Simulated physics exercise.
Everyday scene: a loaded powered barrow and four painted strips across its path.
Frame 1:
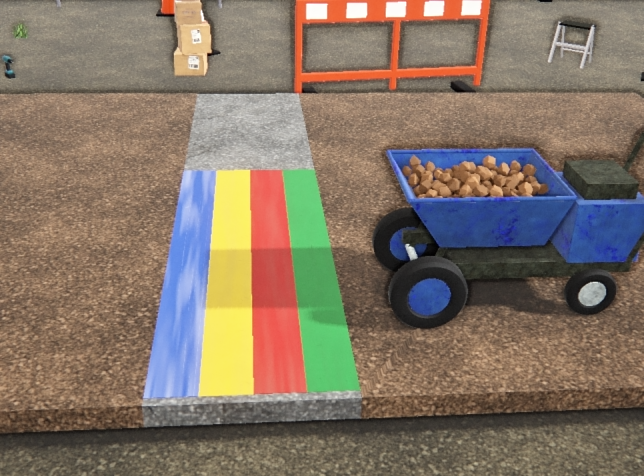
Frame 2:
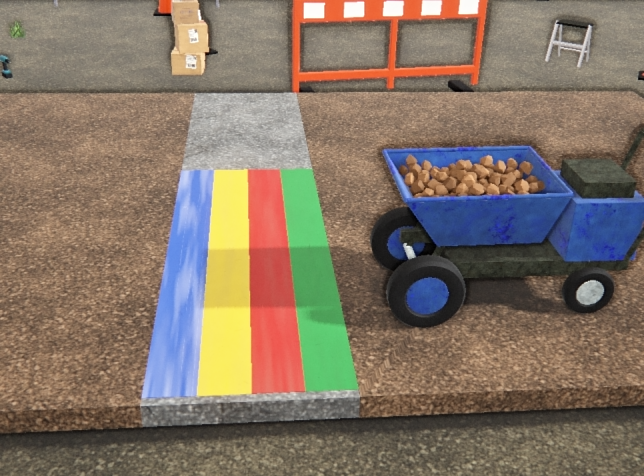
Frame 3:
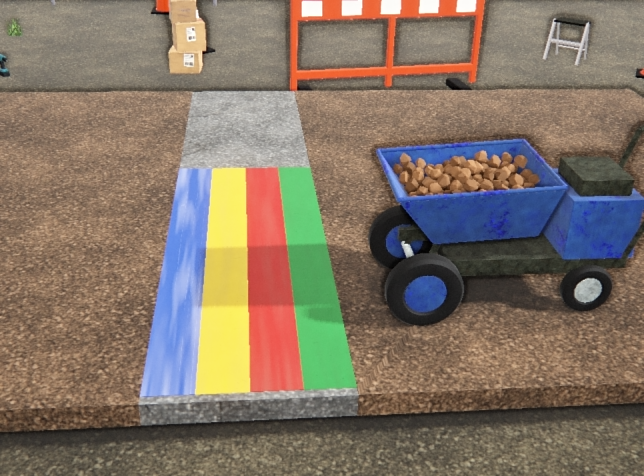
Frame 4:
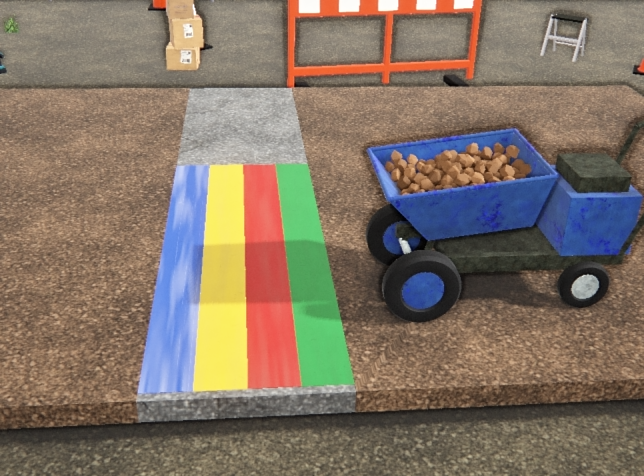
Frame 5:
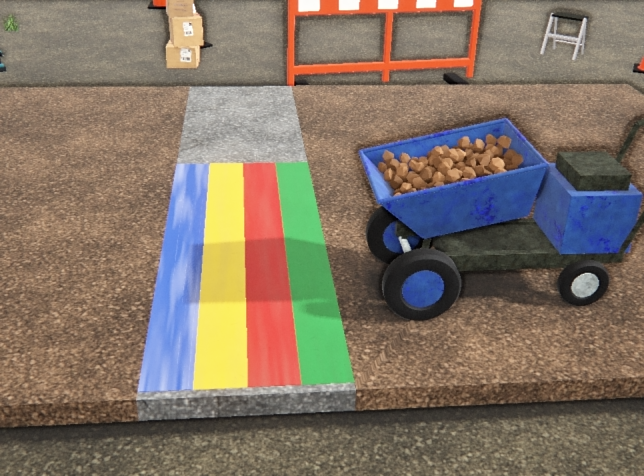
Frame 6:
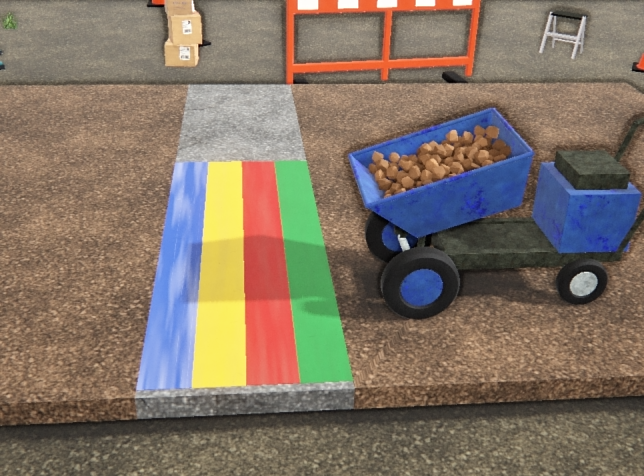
A blue powered barrow loaded with brown clods stood to the right of blue, yellow, red and green strips, and its skip slowly tilted toward them, the left lip lowering as the right end rose.
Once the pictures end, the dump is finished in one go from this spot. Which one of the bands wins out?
Red wins out.
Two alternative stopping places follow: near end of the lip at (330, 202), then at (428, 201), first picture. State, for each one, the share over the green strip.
That would be roughly 0 in a hundred and then roughly 30 in a hundred.
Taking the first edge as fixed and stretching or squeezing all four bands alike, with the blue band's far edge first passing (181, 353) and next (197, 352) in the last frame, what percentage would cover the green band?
The first comes to 10 per cent and the second to 10 per cent.
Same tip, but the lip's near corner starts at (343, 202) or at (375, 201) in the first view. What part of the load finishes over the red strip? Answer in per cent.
Okay, so the first one ends at 10 % and the second at 20 %.
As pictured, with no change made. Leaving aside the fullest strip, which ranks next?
Rank 2: The strip in yellow.
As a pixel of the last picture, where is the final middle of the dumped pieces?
Roughly at (252, 285), give or take.
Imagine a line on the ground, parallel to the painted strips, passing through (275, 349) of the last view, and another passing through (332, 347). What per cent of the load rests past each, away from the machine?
Estimate, first then second: 60 %, 90 %.
Just after the last frame, skip tipped steeply; every one in the skip.
A moment on, skip tipped right over; roughly two thirds in the skip; about a tenth over the green strip; roughly a quarter over the red strip; just a few over the yellow strip; just a few falling.
Further on, skip tipped right over; about a tenth in the skip; about a tenth over the green strip; roughly a third over the red strip; roughly a quarter over the yellow strip; about a tenth over the blue strip; just a few off the paint.
When it is over, skip tipped right over; about a tenth in the skip; about a tenth over the green strip; roughly a third over the red strip; roughly a quarter over the yellow strip; about a tenth over the blue strip; just a few off the paint.
